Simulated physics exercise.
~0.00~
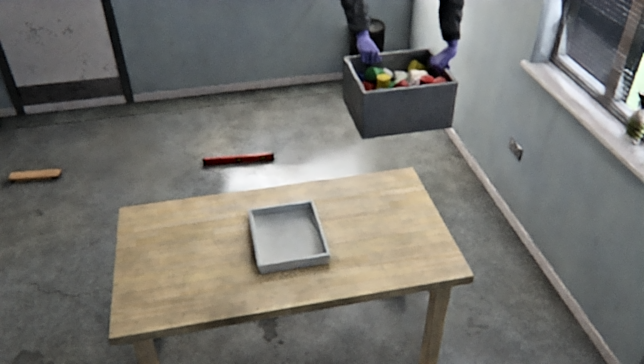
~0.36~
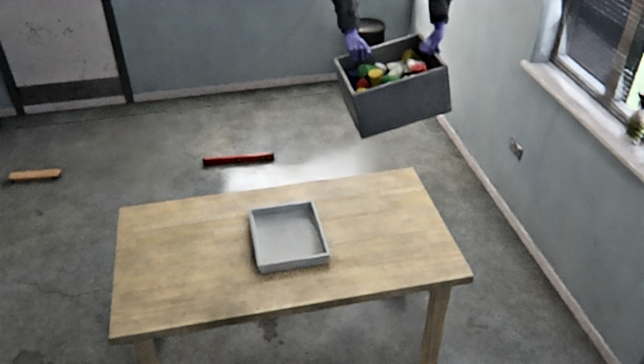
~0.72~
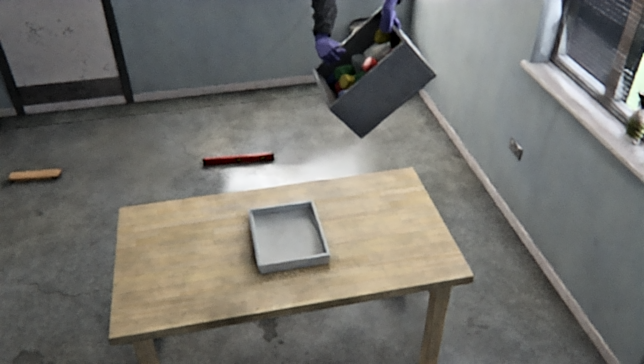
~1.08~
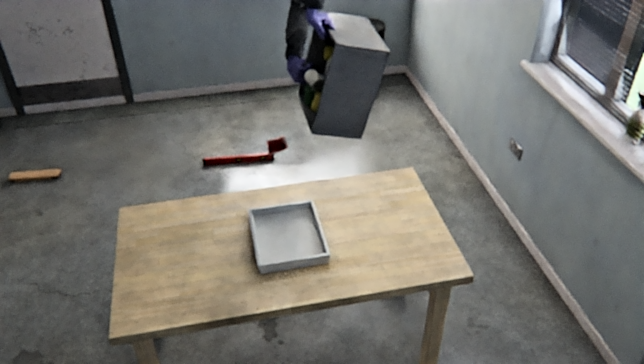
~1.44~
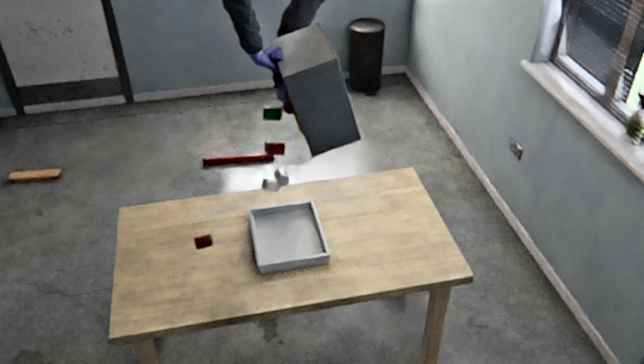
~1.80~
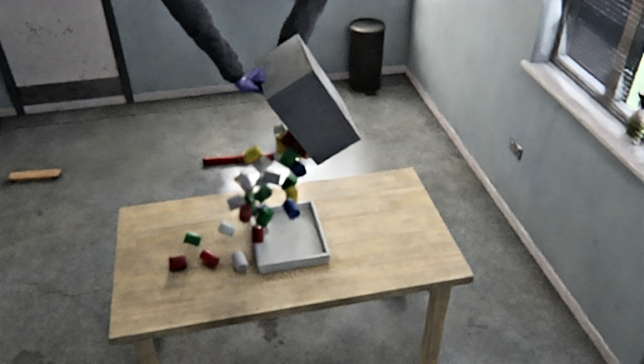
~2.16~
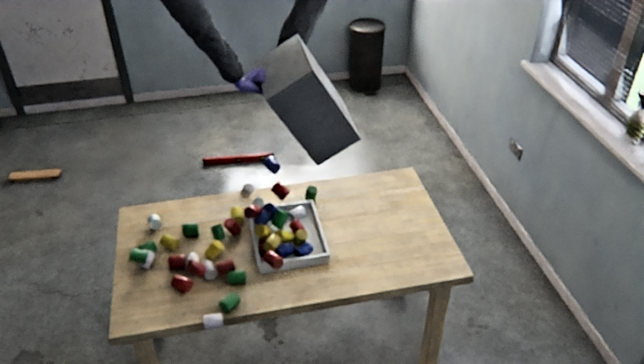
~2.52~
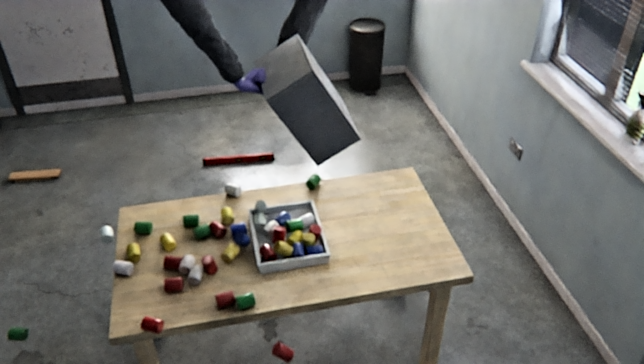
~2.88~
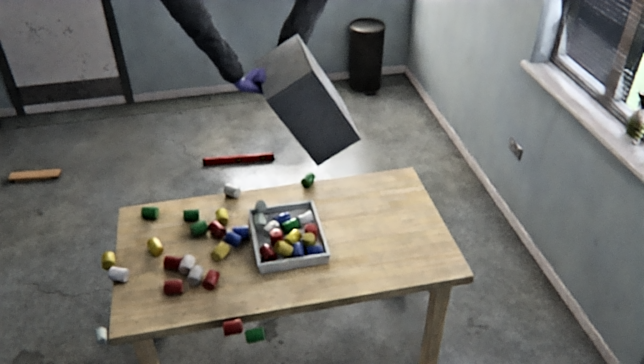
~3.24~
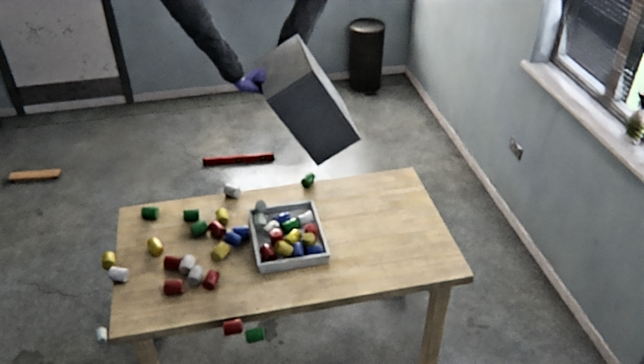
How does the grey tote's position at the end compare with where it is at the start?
At the end the grey tote is farther to the left than at the start, and it is tipped over with its mouth facing down instead of being held upright.
